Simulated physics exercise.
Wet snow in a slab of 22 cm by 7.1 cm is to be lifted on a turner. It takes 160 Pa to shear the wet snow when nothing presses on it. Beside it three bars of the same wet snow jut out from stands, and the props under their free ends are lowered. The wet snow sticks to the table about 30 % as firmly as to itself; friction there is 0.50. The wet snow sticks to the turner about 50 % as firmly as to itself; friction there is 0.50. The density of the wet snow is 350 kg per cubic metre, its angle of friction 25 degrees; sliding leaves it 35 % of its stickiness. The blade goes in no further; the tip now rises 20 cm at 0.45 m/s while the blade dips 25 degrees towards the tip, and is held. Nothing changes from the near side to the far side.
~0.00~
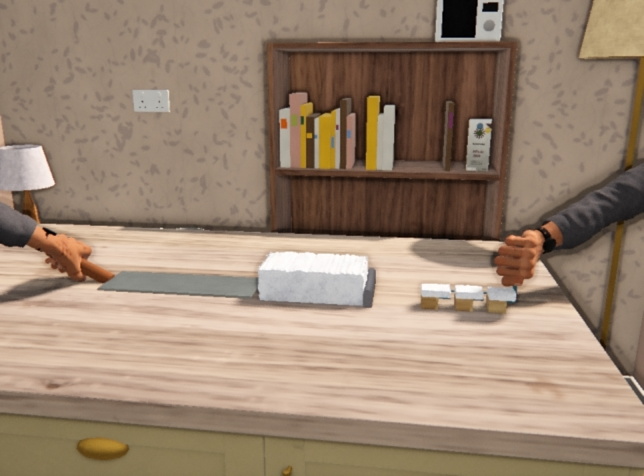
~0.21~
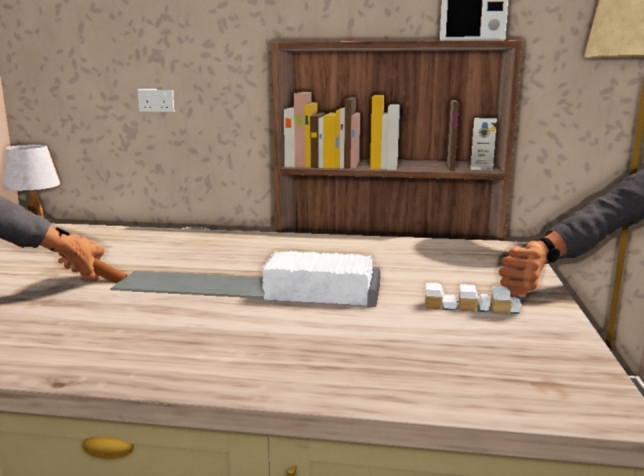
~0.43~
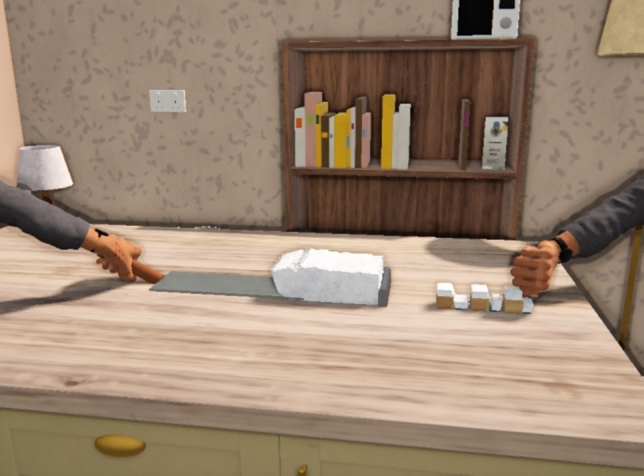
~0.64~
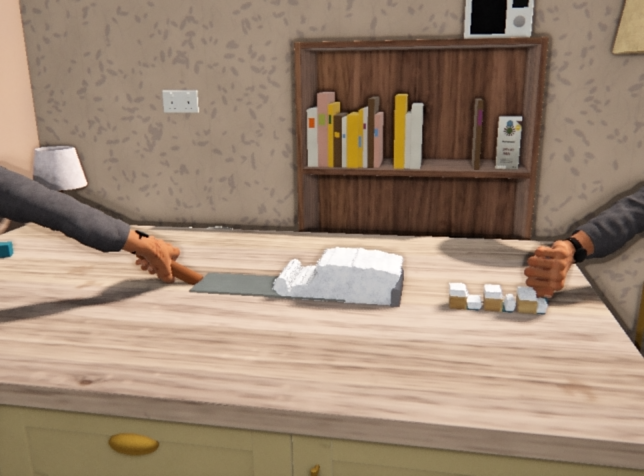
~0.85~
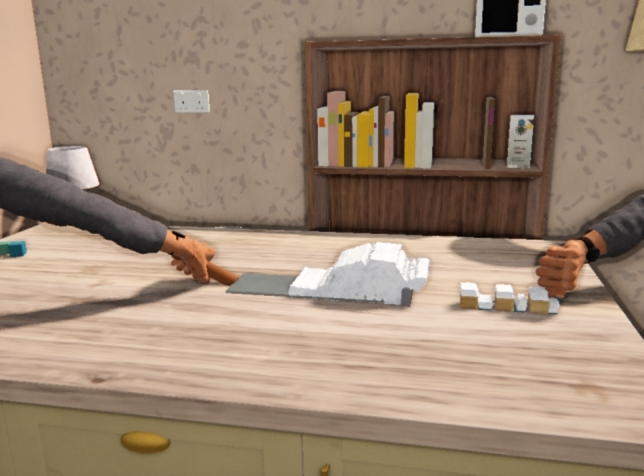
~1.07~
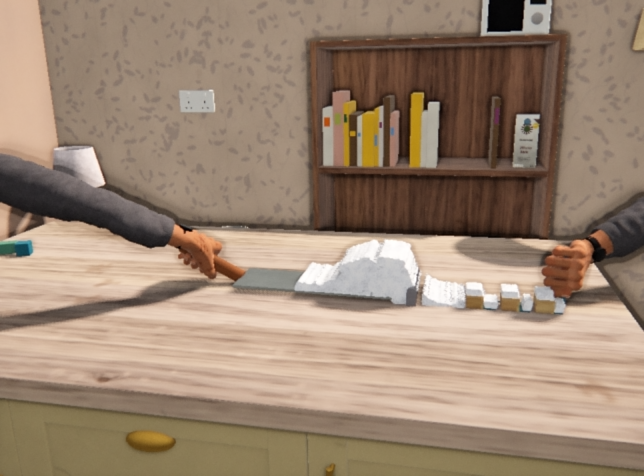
On a wooden kitchen counter, three small snow-topped bars dipped at right, then a hand slid a flat grey blade rightward into a white snow slab, which crumpled and heaped up.
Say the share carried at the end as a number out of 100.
The share carried at the end is near 57 %.
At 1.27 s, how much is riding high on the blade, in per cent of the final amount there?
About 70 %.
After 1.27 s, the tip is 9.5 cm up.
After 1.50 s, the tip is 19 cm up.
After 1.74 s, the tip is 20 cm up and 57 % is riding high on the blade.
After 1.97 s, the tip is 20 cm up and 57 % is riding high on the blade.
After 2.07 s, at the end, the tip is 20 cm up and 57 % is riding high on the blade.
